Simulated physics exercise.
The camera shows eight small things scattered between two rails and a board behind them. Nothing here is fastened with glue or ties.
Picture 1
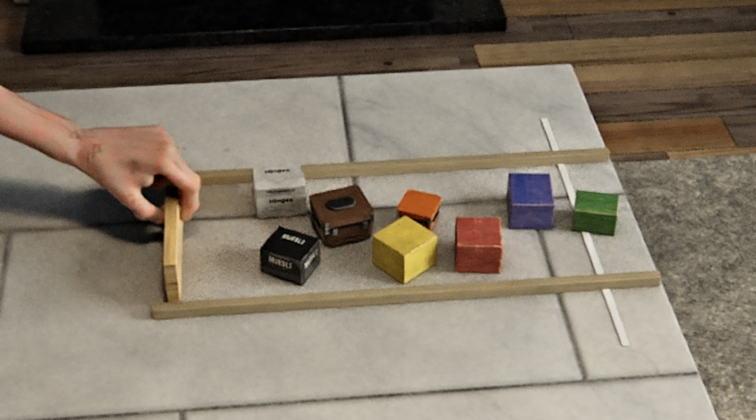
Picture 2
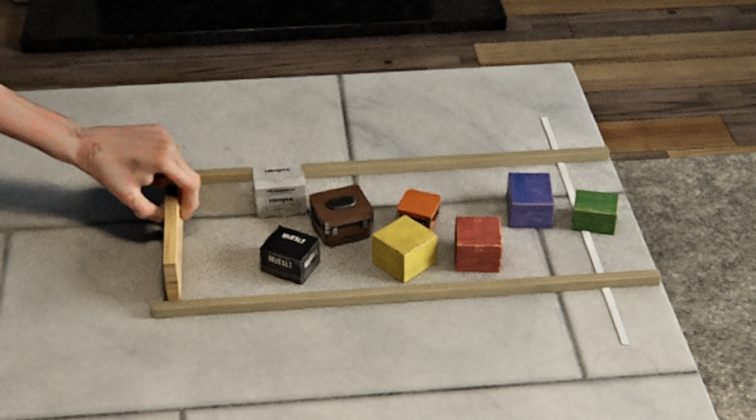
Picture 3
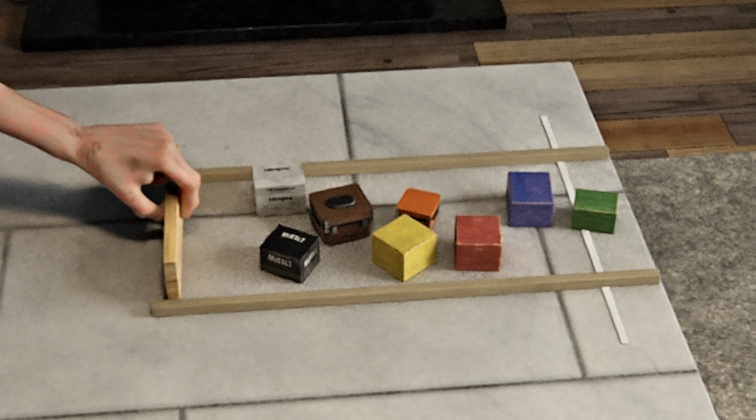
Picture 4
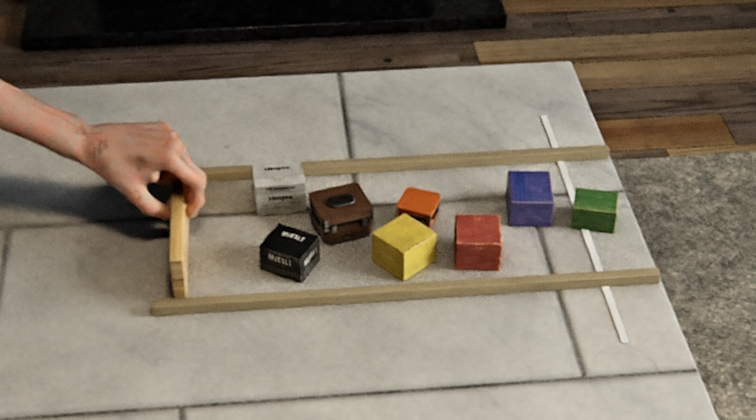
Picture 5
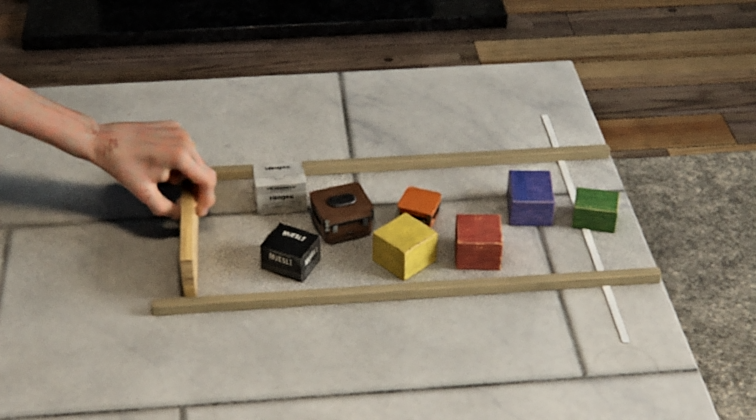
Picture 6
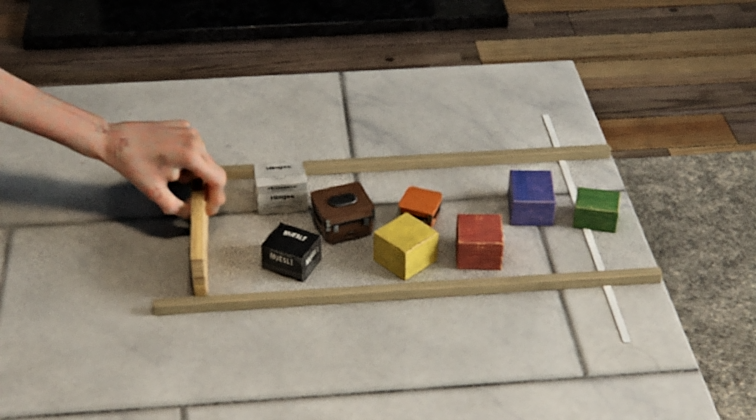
Hand sliding a wooden board slightly right between two rails on a marble surface, while eight scattered small blocks and boxes stay still.
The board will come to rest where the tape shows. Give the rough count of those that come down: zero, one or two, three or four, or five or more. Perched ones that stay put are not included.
Overboard: Over four.
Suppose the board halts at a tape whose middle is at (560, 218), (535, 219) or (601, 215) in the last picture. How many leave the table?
The three tries give 3, 3 and 5.
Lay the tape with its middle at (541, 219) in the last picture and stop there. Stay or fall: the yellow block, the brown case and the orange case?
Note: Yellow block remains; brown case remains; orange case remains.
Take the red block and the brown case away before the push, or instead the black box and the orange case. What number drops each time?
Try one: 2; try two: 3.
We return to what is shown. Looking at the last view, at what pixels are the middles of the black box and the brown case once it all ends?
The black box finishes at (615, 229); the brown case finishes at (607, 201).
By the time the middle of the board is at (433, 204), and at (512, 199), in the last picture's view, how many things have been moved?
Counts: 7, 8.
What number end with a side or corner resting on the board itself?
Well, it touches 3.
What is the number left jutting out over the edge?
I make it 0.
Early on, none off yet; green block at rest near (597, 210); blue block at rest near (531, 198); red block at rest near (479, 242).
A while later, none off yet; green block travelled a little near (612, 209); blue block travelled about its own width near (563, 195); red block travelled well along near (583, 241).
Finally, the number that fall off is five or more; lost, yellow block, orange case, red block, blue block and green block.
